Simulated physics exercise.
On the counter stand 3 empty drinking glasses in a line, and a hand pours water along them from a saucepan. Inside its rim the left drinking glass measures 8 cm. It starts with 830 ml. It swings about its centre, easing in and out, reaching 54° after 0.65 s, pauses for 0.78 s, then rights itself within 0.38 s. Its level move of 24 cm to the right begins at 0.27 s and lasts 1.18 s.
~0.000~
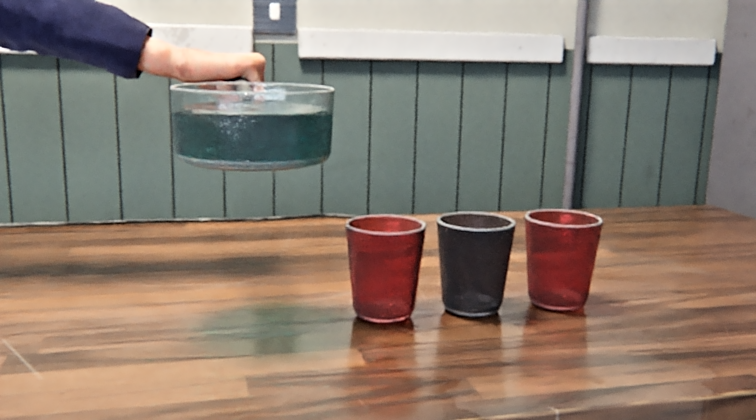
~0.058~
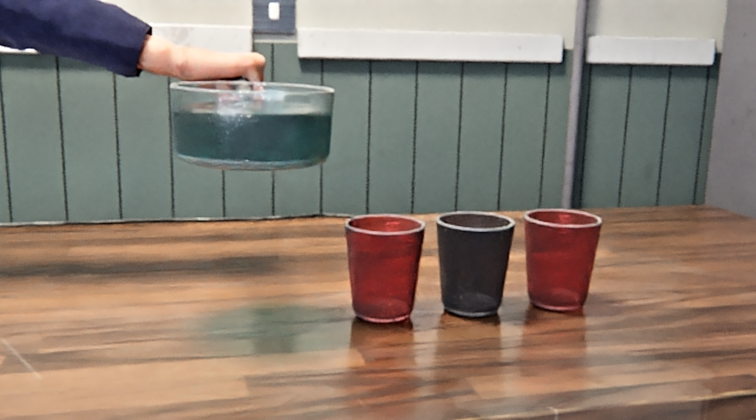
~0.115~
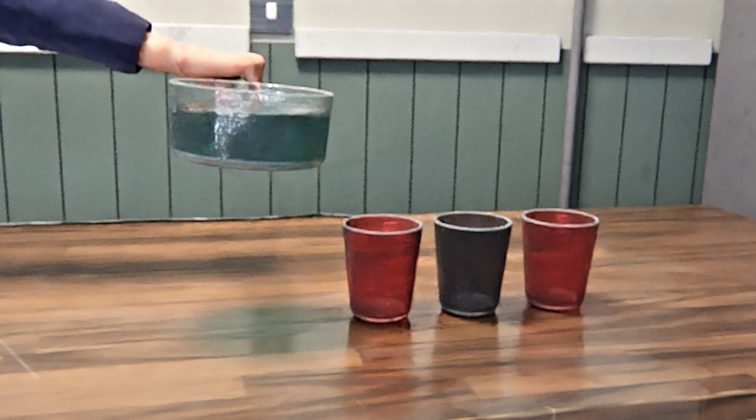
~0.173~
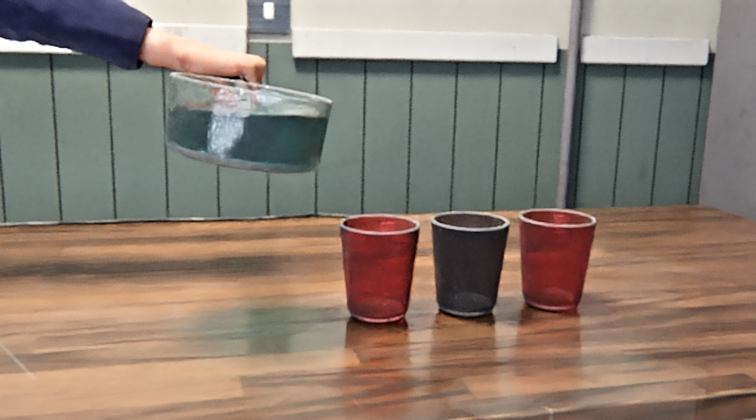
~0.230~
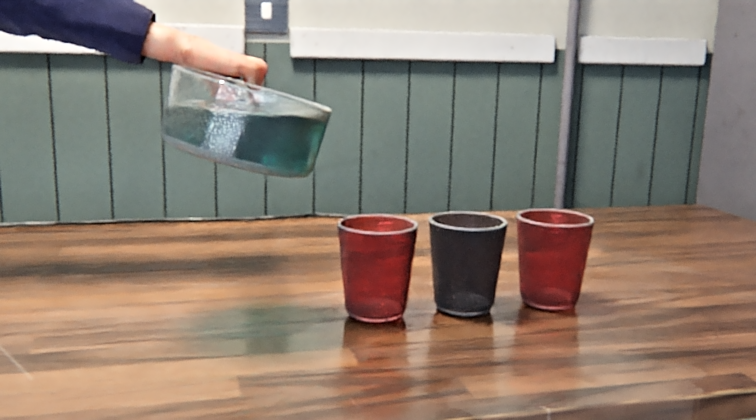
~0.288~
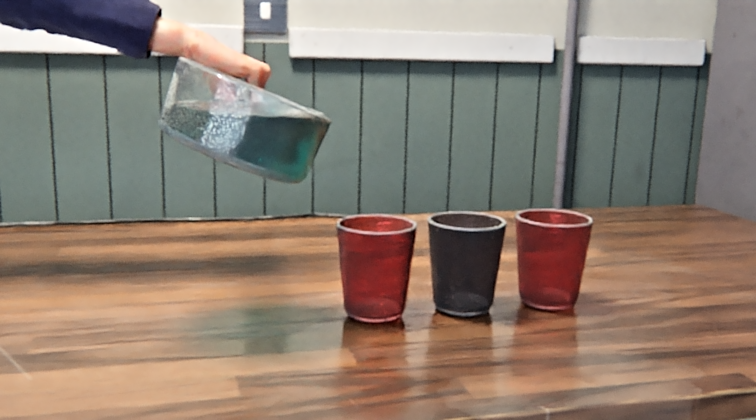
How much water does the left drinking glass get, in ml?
The left drinking glass gets about 55 ml.
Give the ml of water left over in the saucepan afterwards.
Close to 180 ml.
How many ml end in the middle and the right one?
Roughly 180 ml middle, 120 ml right.
After 0.71 s the tilt is 54° and from the left they hold 55 ml, 15 ml, 0 ml, the saucepan 455 ml, and 65 ml is on the counter.
After 1.02 s the tilt is 54° and from the left they hold 55 ml, 130 ml, 0 ml, the saucepan 275 ml, and 205 ml is on the counter.
After 1.34 s the tilt is 54° and from the left they hold 55 ml, 175 ml, 80 ml, the saucepan 195 ml, and 300 ml is on the counter.
After 1.70 s the tilt is 11° and from the left they hold 55 ml, 175 ml, 120 ml, the saucepan 180 ml, and 305 ml is on the counter.
In the end from the left they hold 55 ml, 175 ml, 120 ml, the saucepan 180 ml, and 305 ml is on the counter.
